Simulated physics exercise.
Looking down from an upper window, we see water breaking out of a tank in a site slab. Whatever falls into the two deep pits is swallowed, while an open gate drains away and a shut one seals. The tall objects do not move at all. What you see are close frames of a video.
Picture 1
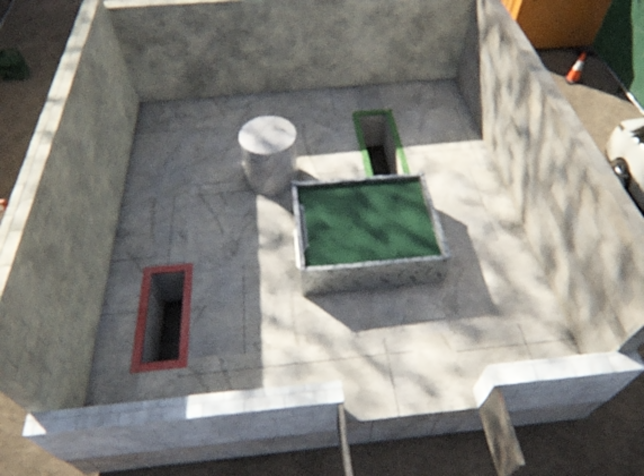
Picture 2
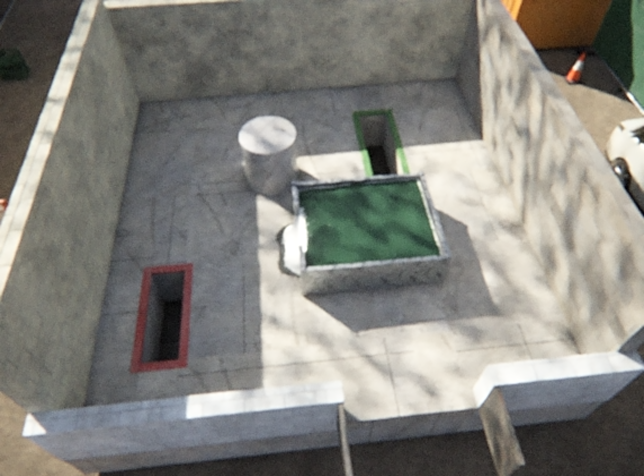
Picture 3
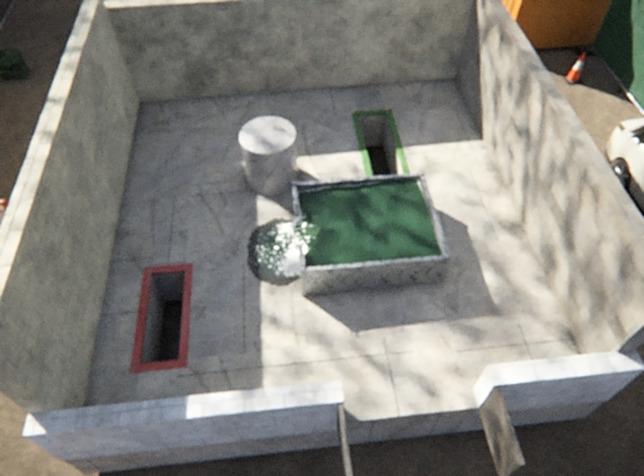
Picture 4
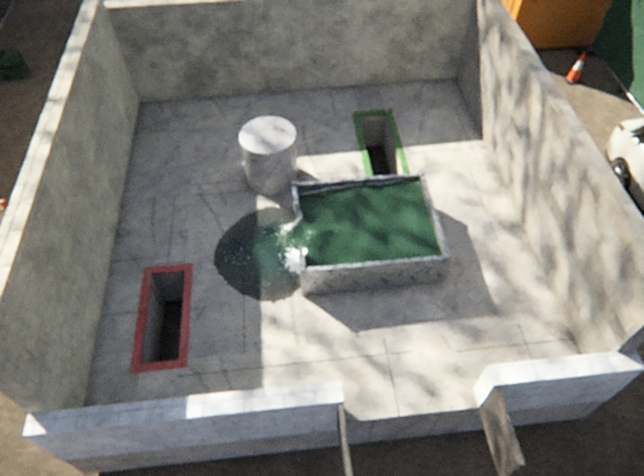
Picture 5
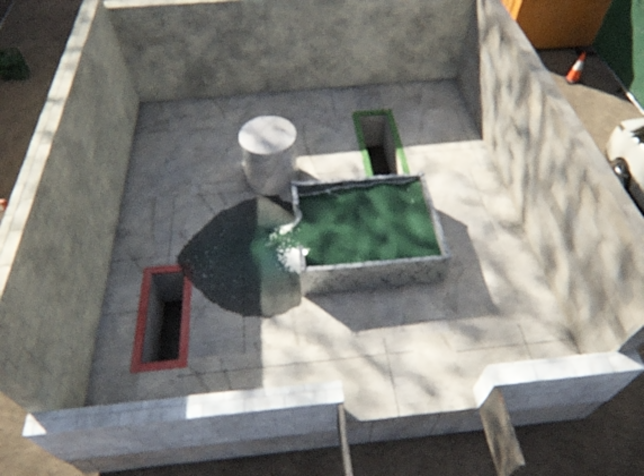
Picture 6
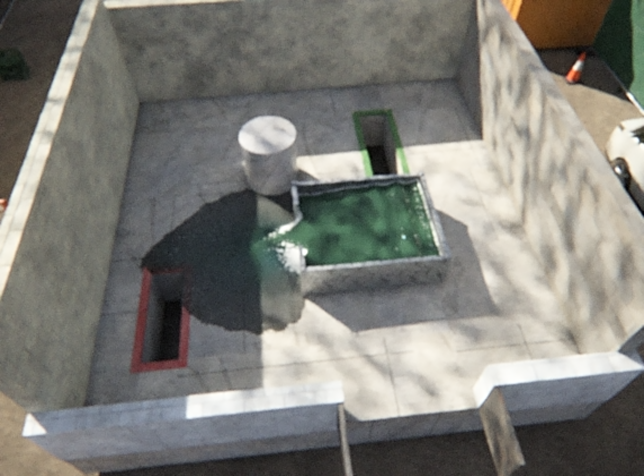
Green water breaks out through the left side of a raised rectangular tank in a walled concrete site slab, seen from an upper window looking down. A pale cylinder stands behind the tank's left end, with a green-edged opening behind it and a red-edged one at lower left. The water starts still, then pours out in white froth and spreads leftward as a dark sheet, reaching the red edging.
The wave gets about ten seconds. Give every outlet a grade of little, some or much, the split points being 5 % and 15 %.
Grades: Gate - little; red pit - much; green pit - little.
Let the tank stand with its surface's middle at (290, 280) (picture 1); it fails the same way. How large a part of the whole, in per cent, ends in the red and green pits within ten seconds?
Tally in per cent: Red pit 80, green pit 0.
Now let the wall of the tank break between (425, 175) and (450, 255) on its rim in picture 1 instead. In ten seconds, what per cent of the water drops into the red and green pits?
Red takes 12 in a hundred, green takes 15 in a hundred.
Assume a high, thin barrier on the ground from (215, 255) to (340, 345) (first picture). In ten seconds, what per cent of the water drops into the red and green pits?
The red pit gets 4 per cent and the green pit gets 10 per cent.
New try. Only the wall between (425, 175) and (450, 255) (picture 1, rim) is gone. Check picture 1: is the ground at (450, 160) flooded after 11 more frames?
There: Covered.
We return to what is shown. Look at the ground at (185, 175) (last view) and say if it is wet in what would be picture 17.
There: Awash.
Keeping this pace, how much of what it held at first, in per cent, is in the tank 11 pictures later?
Roughly 56 percent.
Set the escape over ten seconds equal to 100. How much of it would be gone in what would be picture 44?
About 70 %.
A moment on, water covers 20 % of the floor; the gate 0 %, the red pit 4 %, the green pit 0 %.
Next, water covers 25 % of the floor; the gate 0 %, the red pit 11 %, the green pit 0 %.
Then, water covers 30 % of the floor; the gate 0 %, the red pit 18 %, the green pit 0 %.
Later, water covers 45 % of the floor; the gate 0 %, the red pit 28 %, the green pit 0 %.
In the end, water covers 65 % of the floor; the gate 0 %, the red pit 37 %, the green pit 3 %.
